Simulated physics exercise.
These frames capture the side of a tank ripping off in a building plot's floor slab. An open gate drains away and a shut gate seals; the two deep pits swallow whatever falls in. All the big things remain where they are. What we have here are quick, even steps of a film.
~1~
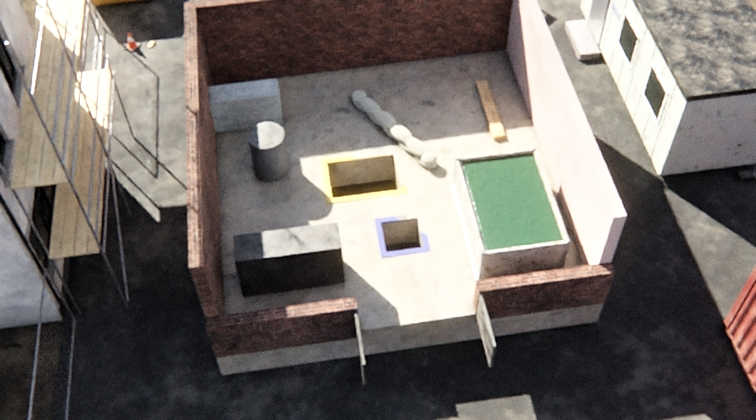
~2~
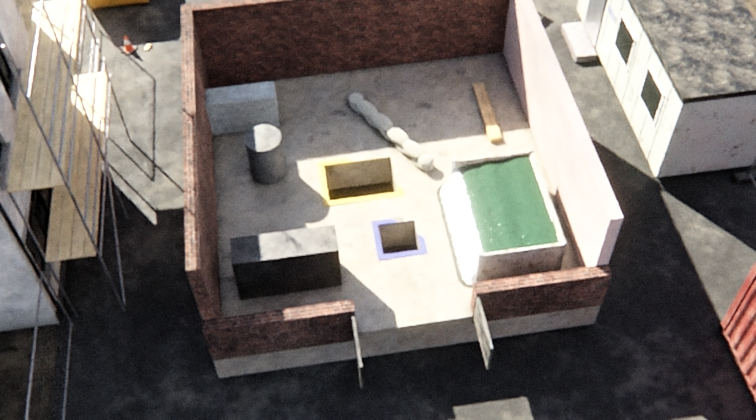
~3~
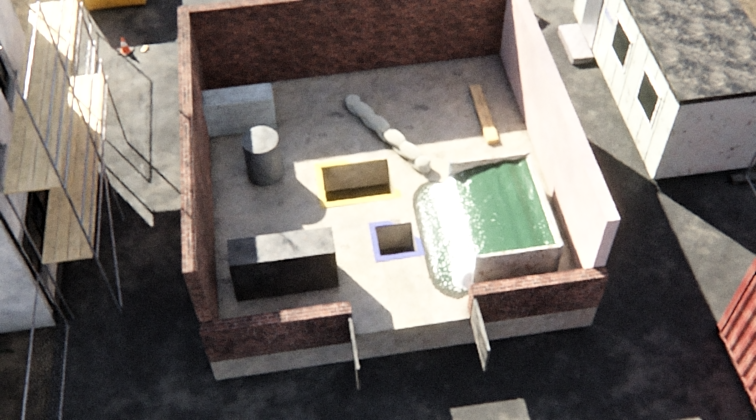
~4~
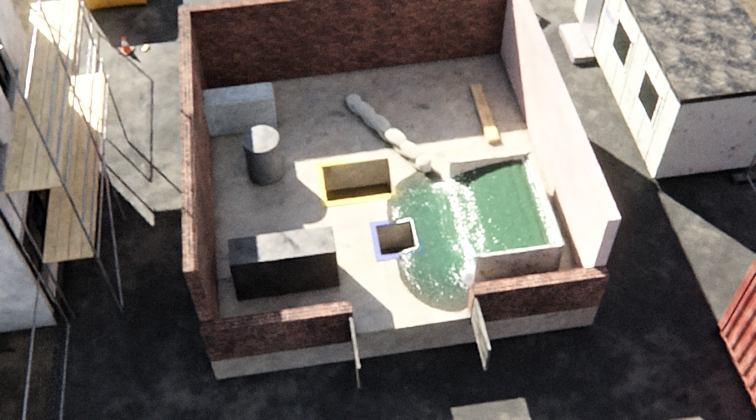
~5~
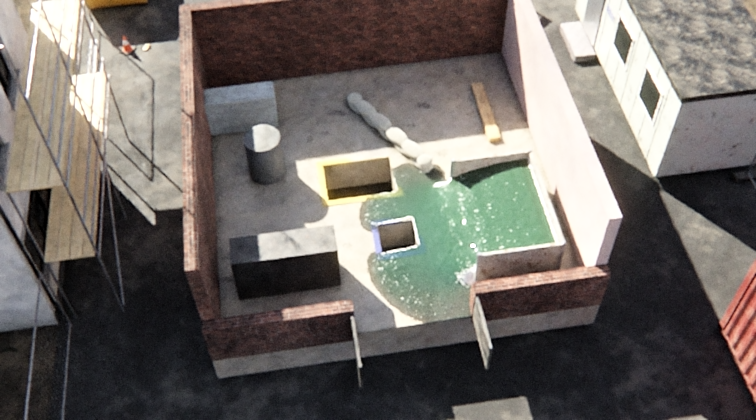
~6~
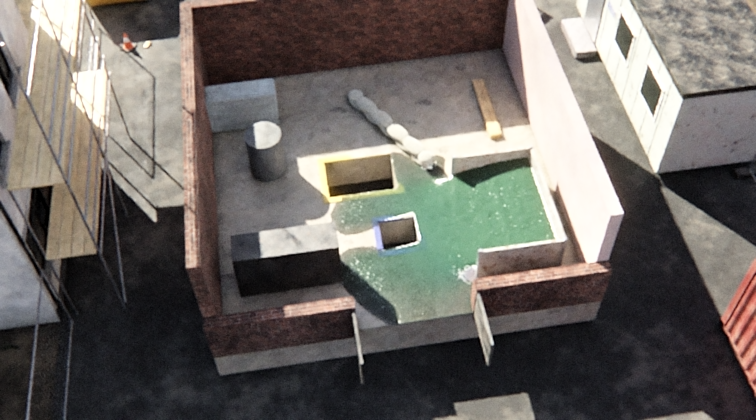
Green water burst from the left side of a tank inside a roofless brick-walled plot, then spread left across the pale floor, around the blue-edged square hole and up to the yellow-edged one.
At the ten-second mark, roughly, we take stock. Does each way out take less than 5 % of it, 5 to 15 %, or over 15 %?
The gate ends up with over 15 %; the yellow pit ends up with over 15 %; the blue pit ends up with over 15 %.
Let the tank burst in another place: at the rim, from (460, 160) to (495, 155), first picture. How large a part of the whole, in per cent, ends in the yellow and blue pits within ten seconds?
Out of every hundred parts, yellow takes 10 and blue takes 0.
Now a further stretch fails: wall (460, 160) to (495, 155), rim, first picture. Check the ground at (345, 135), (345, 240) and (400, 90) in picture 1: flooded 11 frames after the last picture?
Taking them in order, I'd say not reached, not reached and swamped.
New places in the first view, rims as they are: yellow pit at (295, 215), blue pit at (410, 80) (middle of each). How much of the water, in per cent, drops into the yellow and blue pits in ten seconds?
Breakdown: Yellow 45%, blue 0%.
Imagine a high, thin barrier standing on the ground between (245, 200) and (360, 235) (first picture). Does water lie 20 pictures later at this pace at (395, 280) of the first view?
My call: Swamped.
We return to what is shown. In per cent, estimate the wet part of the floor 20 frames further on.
About 40 per cent.
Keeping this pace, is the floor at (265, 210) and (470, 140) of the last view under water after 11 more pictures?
First spot swamped; second spot spared.
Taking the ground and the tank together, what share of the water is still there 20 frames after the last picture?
That works out to about 48 percent.
A moment on, water covers 30 % of the floor; the gate 2 %, the yellow pit 5 %, the blue pit 16 %.
Next, water covers 35 % of the floor; the gate 6 %, the yellow pit 9 %, the blue pit 24 %.
Then, water covers 40 % of the floor; the gate 9 %, the yellow pit 12 %, the blue pit 30 %.
Later, water covers 50 % of the floor; the gate 12 %, the yellow pit 15 %, the blue pit 35 %.
In the end, water covers 50 % of the floor; the gate 17 %, the yellow pit 20 %, the blue pit 39 %.
